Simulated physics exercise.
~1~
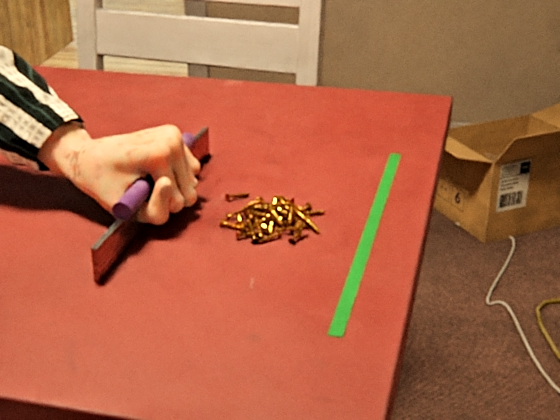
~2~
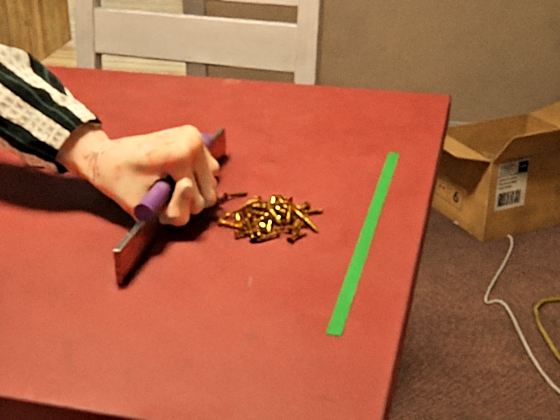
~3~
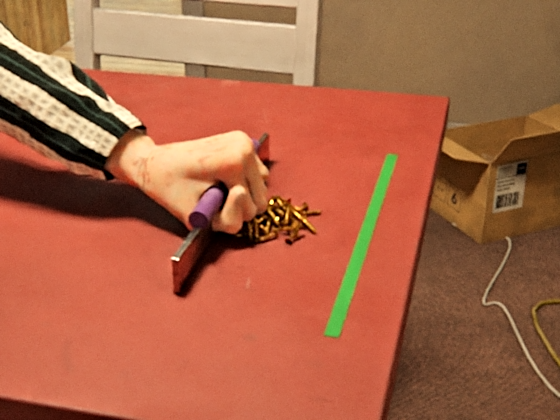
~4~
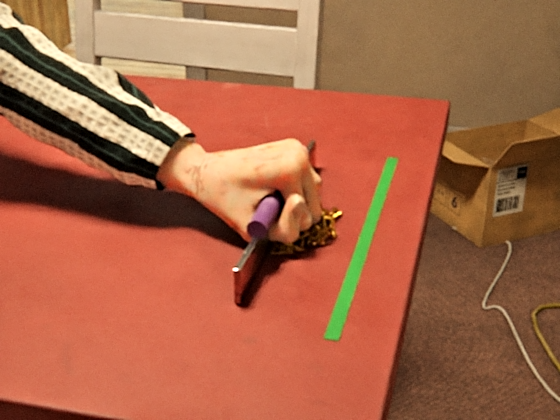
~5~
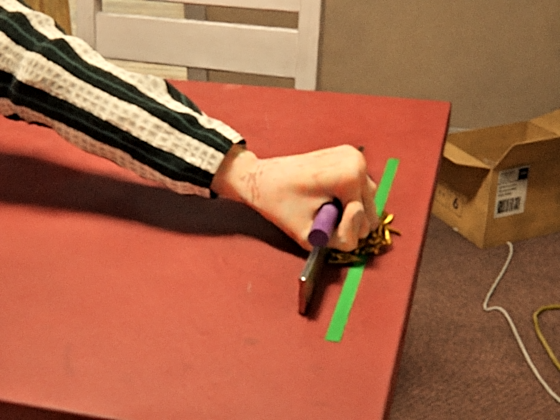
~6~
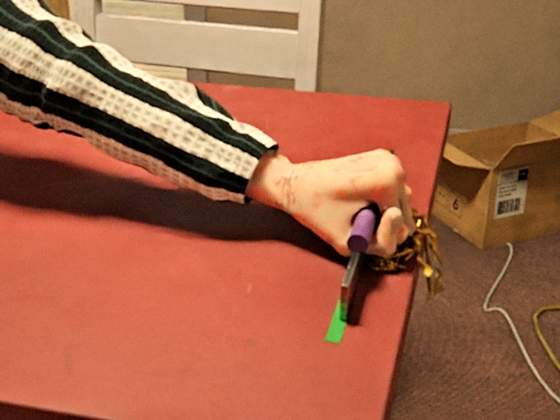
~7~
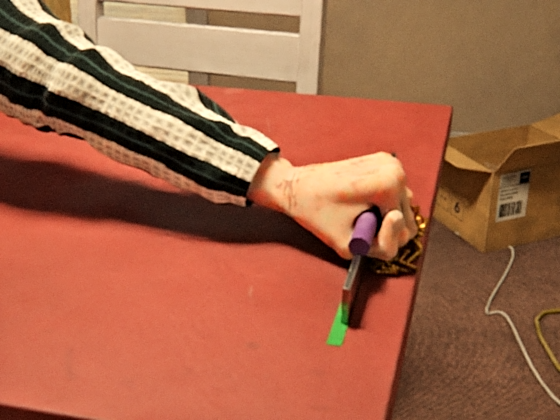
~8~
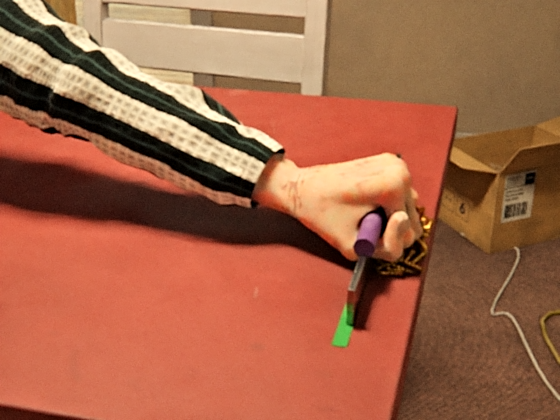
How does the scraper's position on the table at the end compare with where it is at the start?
At the start the scraper is on the left part of the table, to the left of the pile of screws and well short of the green tape. By the end it is much further right, resting at the green tape near the table's right edge.
